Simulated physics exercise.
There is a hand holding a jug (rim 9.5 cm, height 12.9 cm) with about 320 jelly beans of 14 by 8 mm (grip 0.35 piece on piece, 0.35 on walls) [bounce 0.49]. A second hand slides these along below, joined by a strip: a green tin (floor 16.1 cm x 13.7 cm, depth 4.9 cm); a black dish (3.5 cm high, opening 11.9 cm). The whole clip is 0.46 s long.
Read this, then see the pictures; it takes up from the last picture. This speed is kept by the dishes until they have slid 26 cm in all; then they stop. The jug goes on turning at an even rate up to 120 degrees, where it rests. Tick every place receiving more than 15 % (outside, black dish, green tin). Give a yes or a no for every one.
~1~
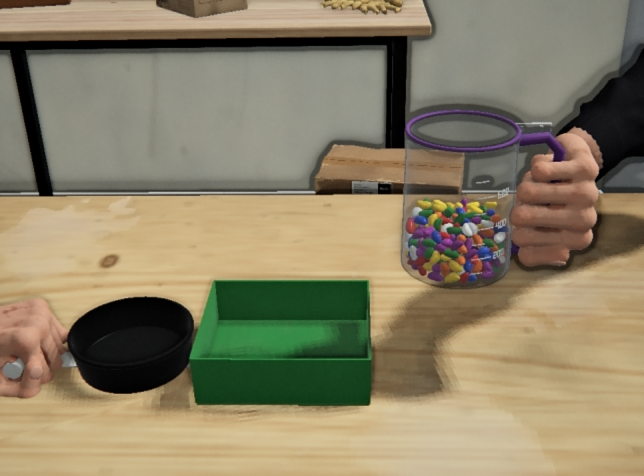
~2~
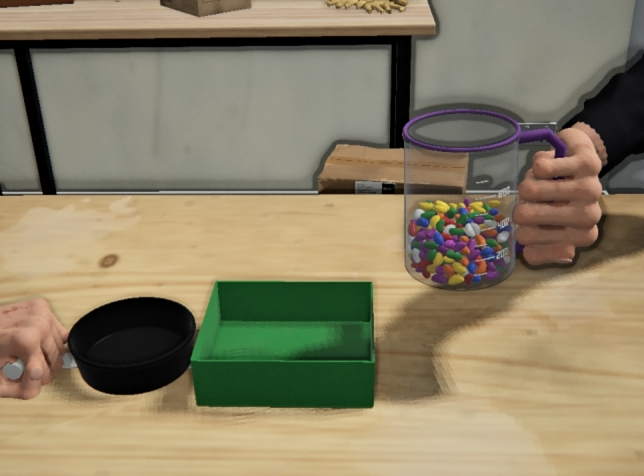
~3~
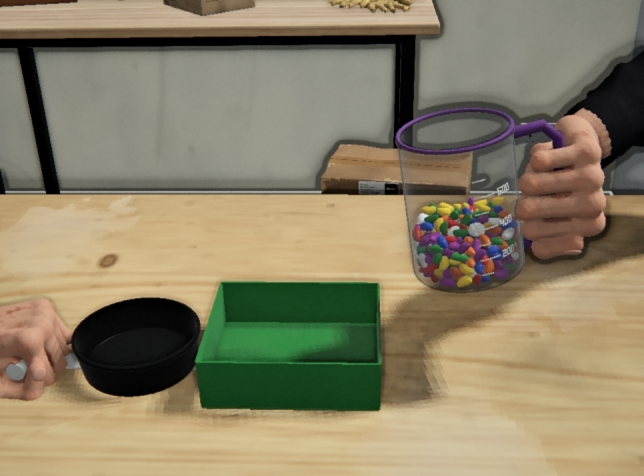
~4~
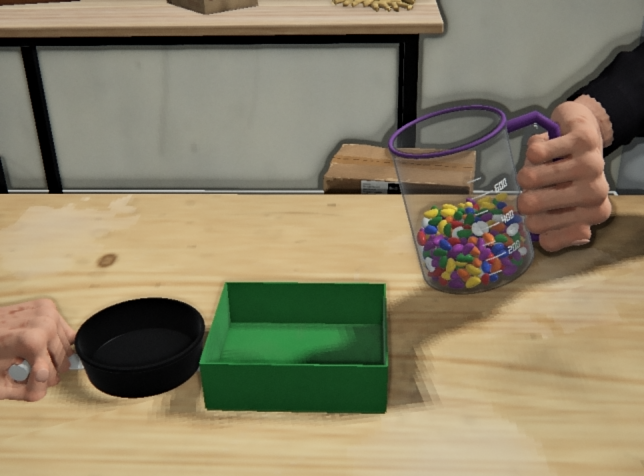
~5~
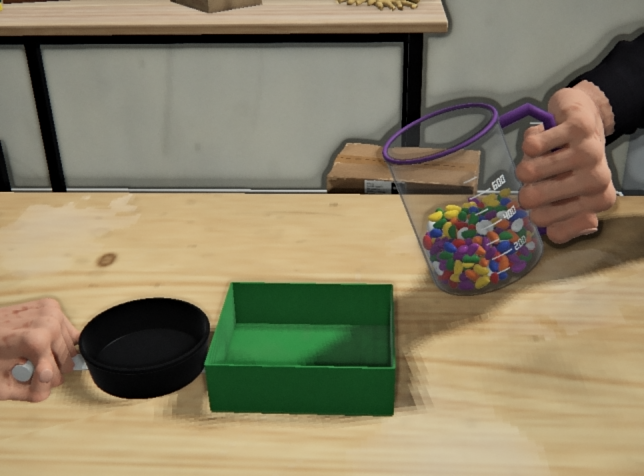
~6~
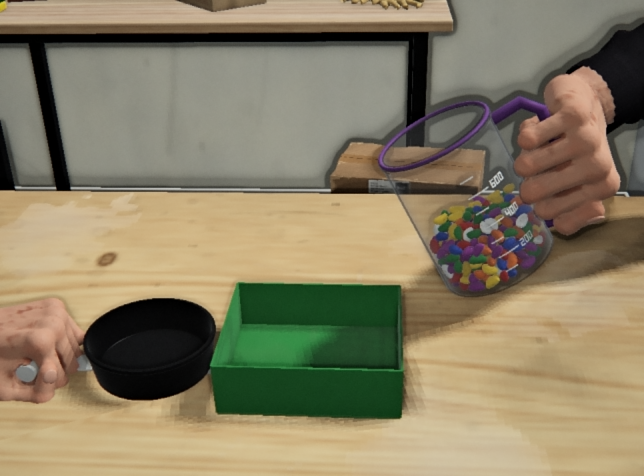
Outside everything - no; black dish - no; green tin - yes.
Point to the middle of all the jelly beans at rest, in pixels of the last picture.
Around (512, 358).
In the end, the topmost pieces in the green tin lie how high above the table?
About 5.0 centimetres.
Then, 1.16 s after the last picture, tilt 109 degrees; jug 100 %; middle of all pieces on or above the table near (490, 219).
Then, 2.13 s after the last picture, tilt 120 degrees; green tin 100 %; middle of all pieces on or above the table near (420, 354).
Then, 3.02 s after the last picture, tilt 120 degrees; green tin 100 %; middle of all pieces on or above the table near (484, 355).
Then, 3.87 s after the last picture, tilt 120 degrees; green tin 100 %; middle of all pieces on or above the table near (517, 356).
In the end, outside 0 %, black dish 0 %, green tin 100 %, jug 0 %.
